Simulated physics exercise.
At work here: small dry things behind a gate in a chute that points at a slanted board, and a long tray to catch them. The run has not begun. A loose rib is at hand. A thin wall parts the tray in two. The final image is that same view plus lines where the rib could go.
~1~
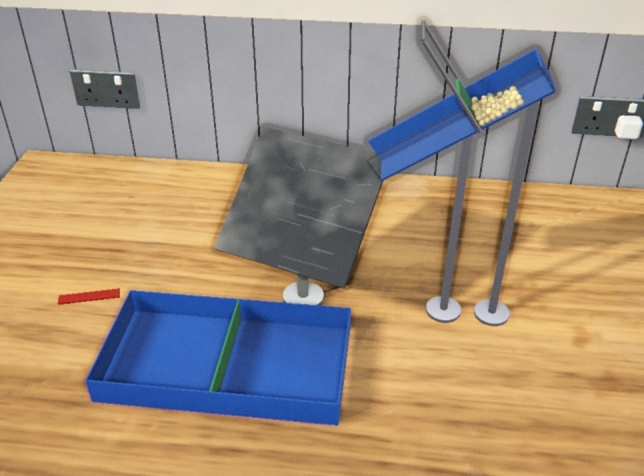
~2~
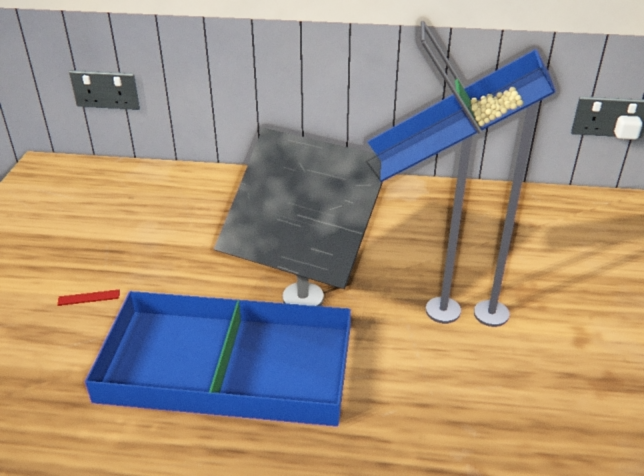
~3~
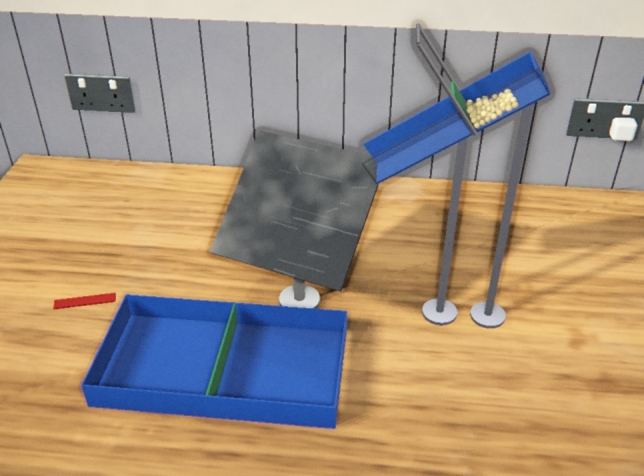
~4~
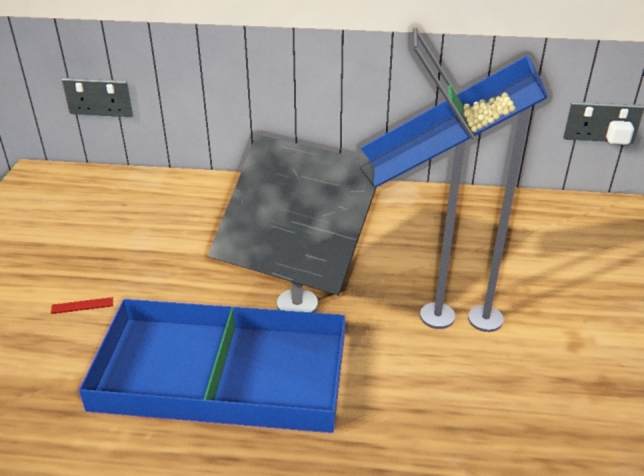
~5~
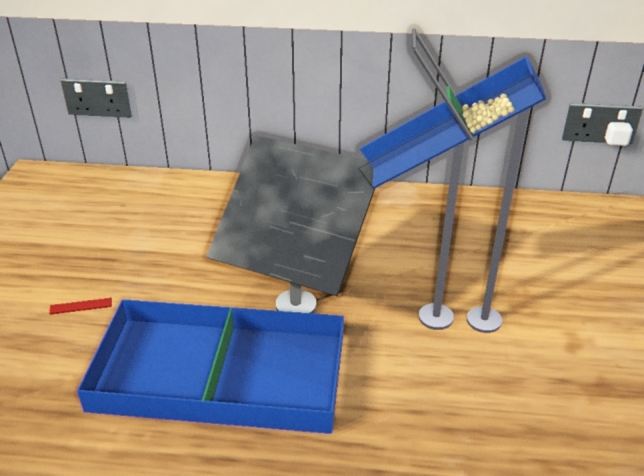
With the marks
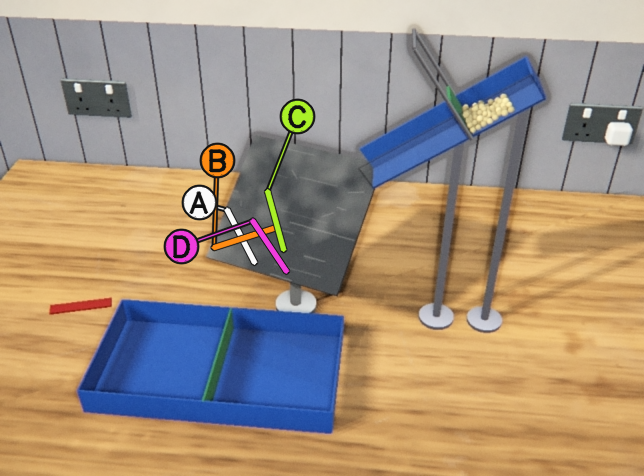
Nothing moves but the view, which drifts slightly as pale beans sit behind a closed gate.
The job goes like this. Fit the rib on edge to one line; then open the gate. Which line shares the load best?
The best line is B.
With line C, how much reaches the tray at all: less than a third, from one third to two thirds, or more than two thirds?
More than two thirds.
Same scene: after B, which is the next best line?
Here it is line A.
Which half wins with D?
Right.
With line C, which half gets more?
Right.
On the marked copy, line A from (227, 210) to (254, 262); line B from (275, 227) to (214, 247); line C from (267, 191) to (283, 249); line D from (252, 221) to (286, 271).
With A, of what is caught, roughly a quarter in the left half, the larger part in the right.
With B, of what is caught, roughly two thirds in the left half, roughly a third in the right.
With C, of what is caught, just a few in the left half, almost all in the right.
With D, of what is caught, not one piece in the left half, every piece in the right.
